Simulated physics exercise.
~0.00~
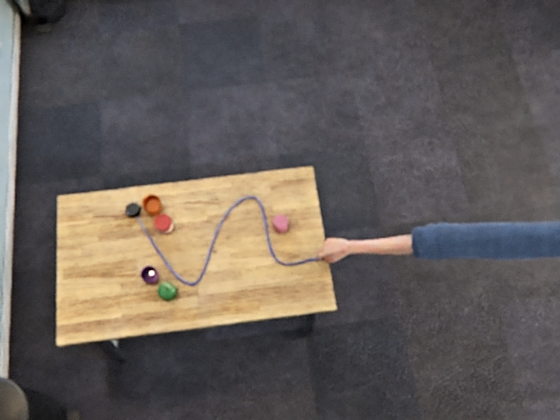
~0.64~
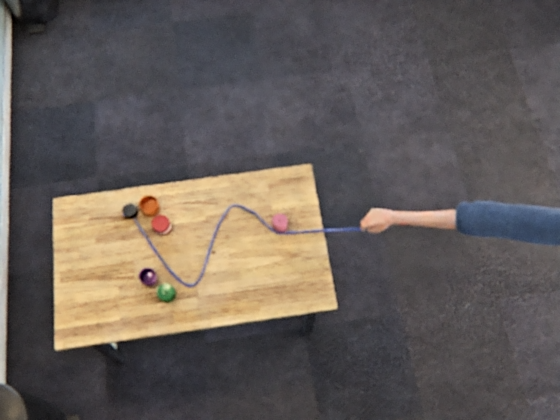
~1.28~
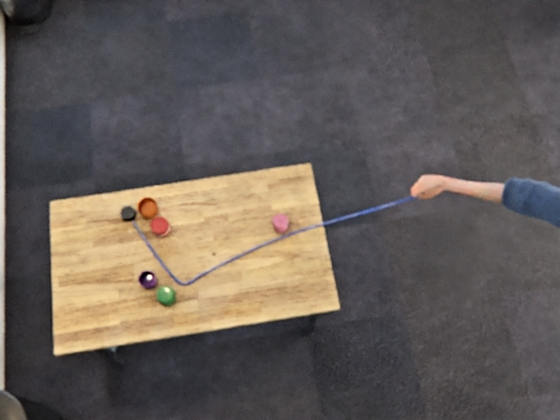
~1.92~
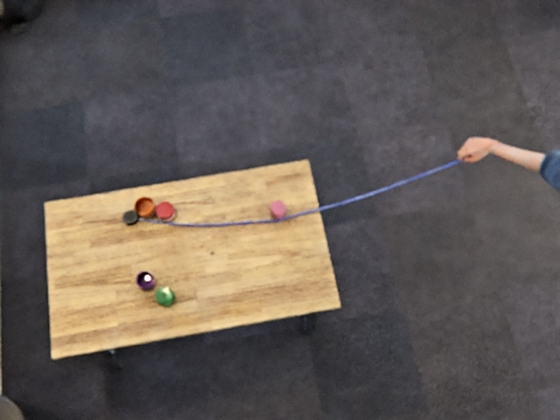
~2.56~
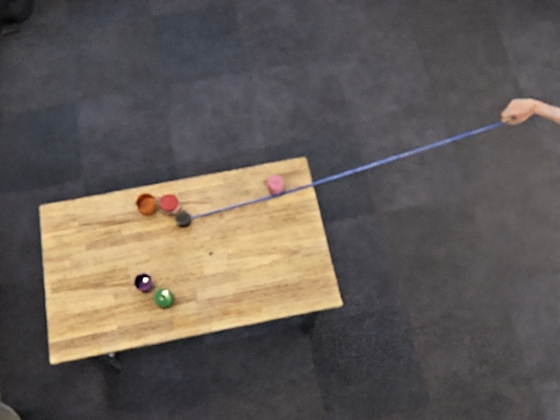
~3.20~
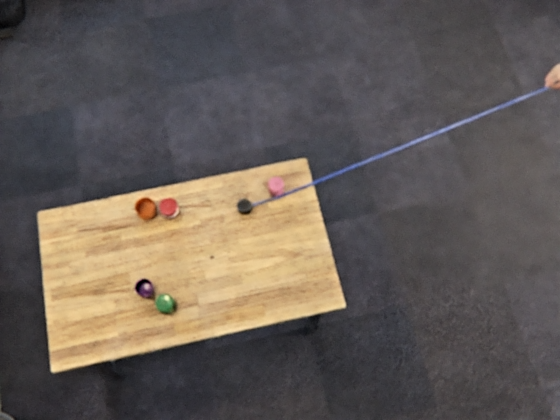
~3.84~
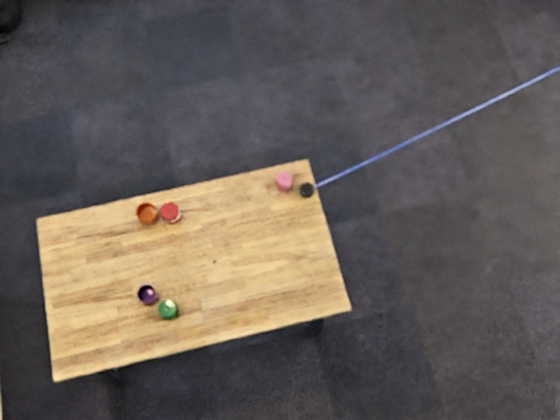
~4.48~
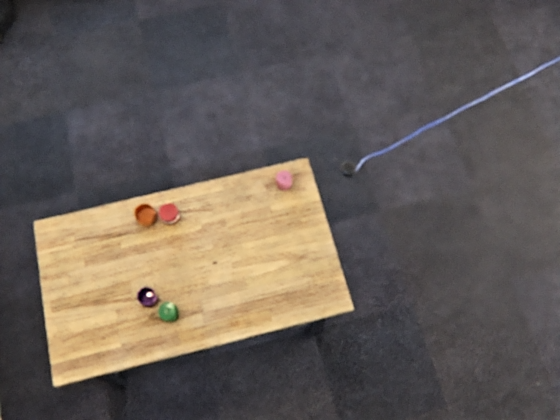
A hand in a blue sleeve pulls a blue cord tied to a small black object across a light wooden table, seen from above on a dark tiled floor. The black piece starts at the upper left beside an orange cup and a red tin, with a purple mug and green pot below and a pink pot near the right edge. The hand draws rightward, the curvy cord straightens, and the red and pink pieces shift slightly. The black object then slides along the table, passes the pink pot and leaves the right edge, while the others remain upright.
